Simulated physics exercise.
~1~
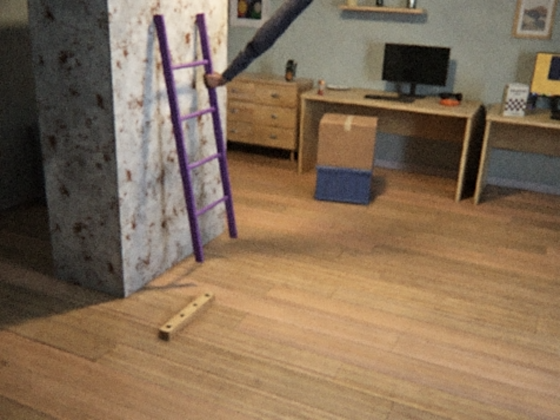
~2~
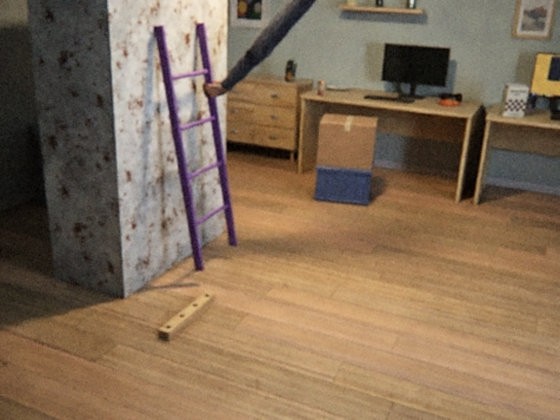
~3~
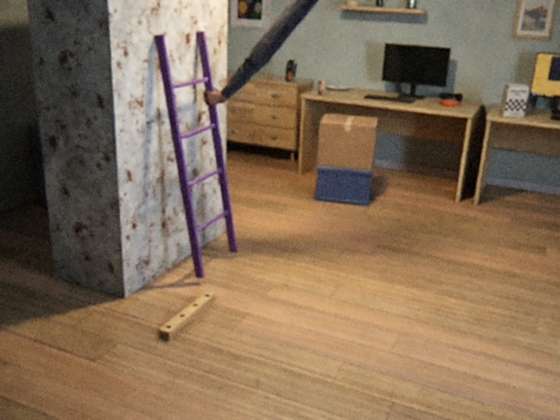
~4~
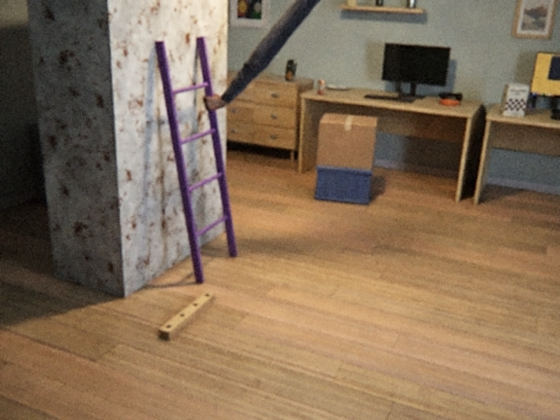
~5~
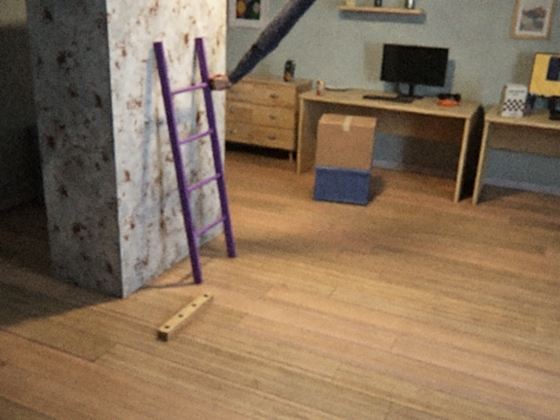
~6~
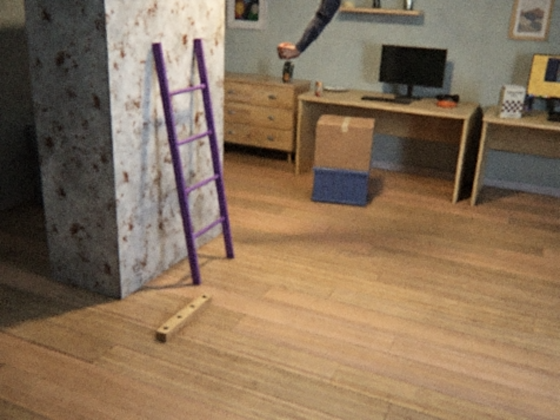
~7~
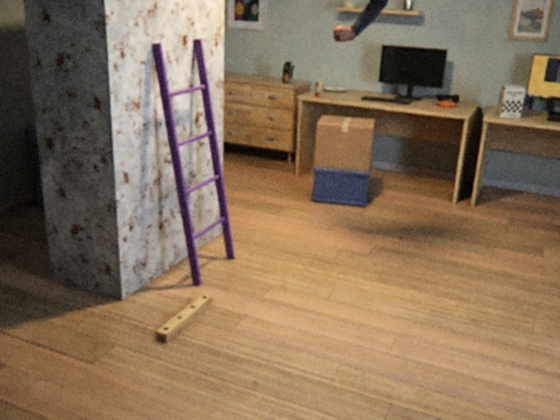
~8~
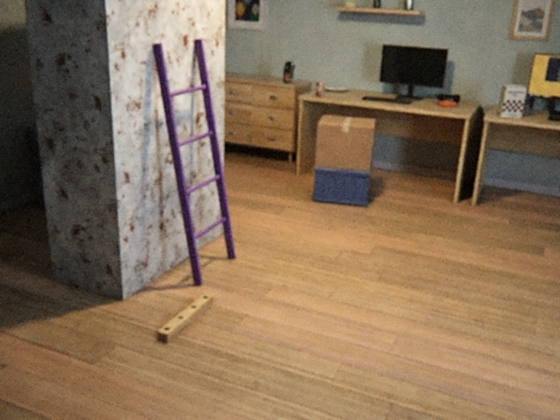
The footage shows a hand holding a purple ladder-like rack against a speckled pillar as its feet slide slightly outward across the wooden floor toward a batten; the hand then lets go and withdraws out of view, and the rack stays leaning in place.
